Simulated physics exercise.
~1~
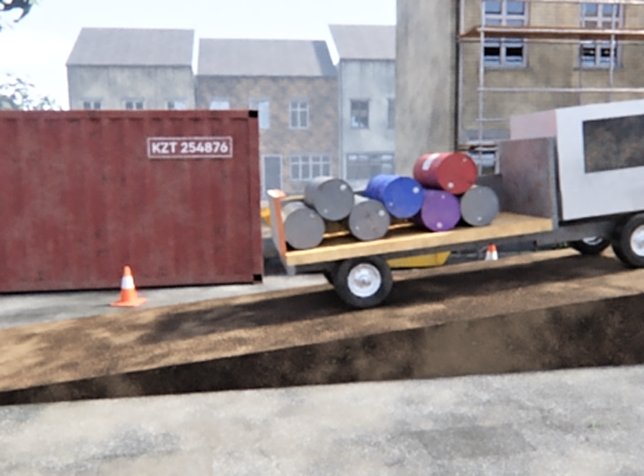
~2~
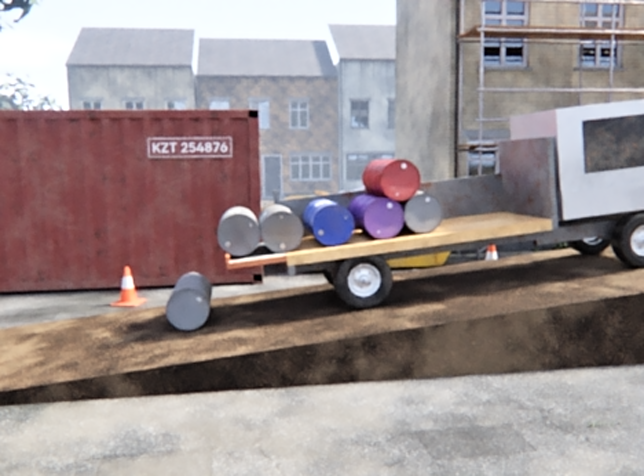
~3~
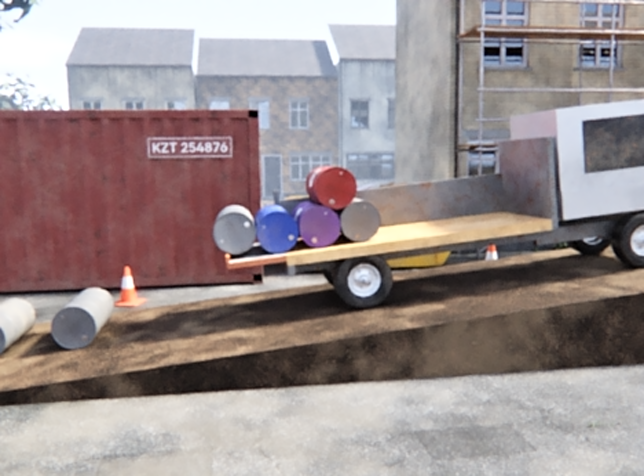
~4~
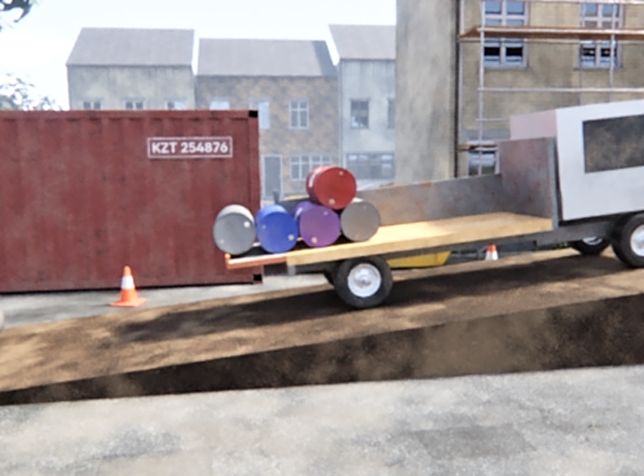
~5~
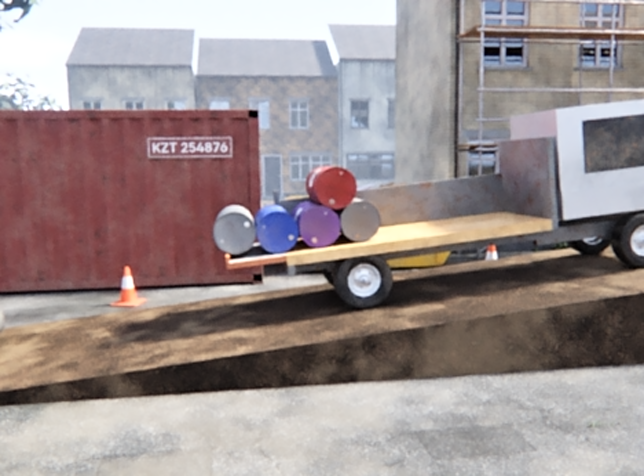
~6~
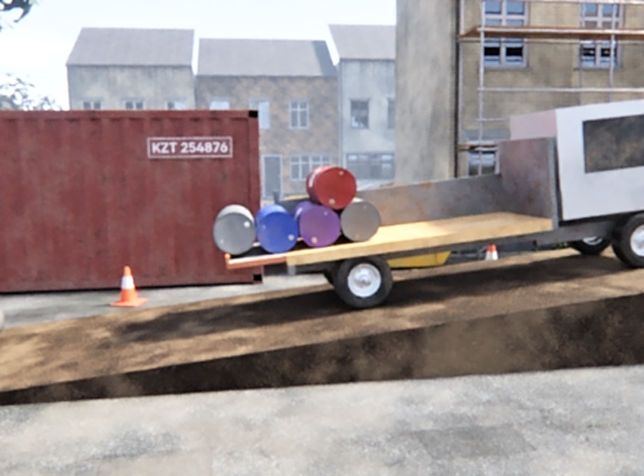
In the video, a pickup stands on a dirt slope as its tailgate drops and its load of drums rolls left; two grey ones fall off and roll away down the slope, while the blue, purple, red and remaining grey drums come to rest near the open end.
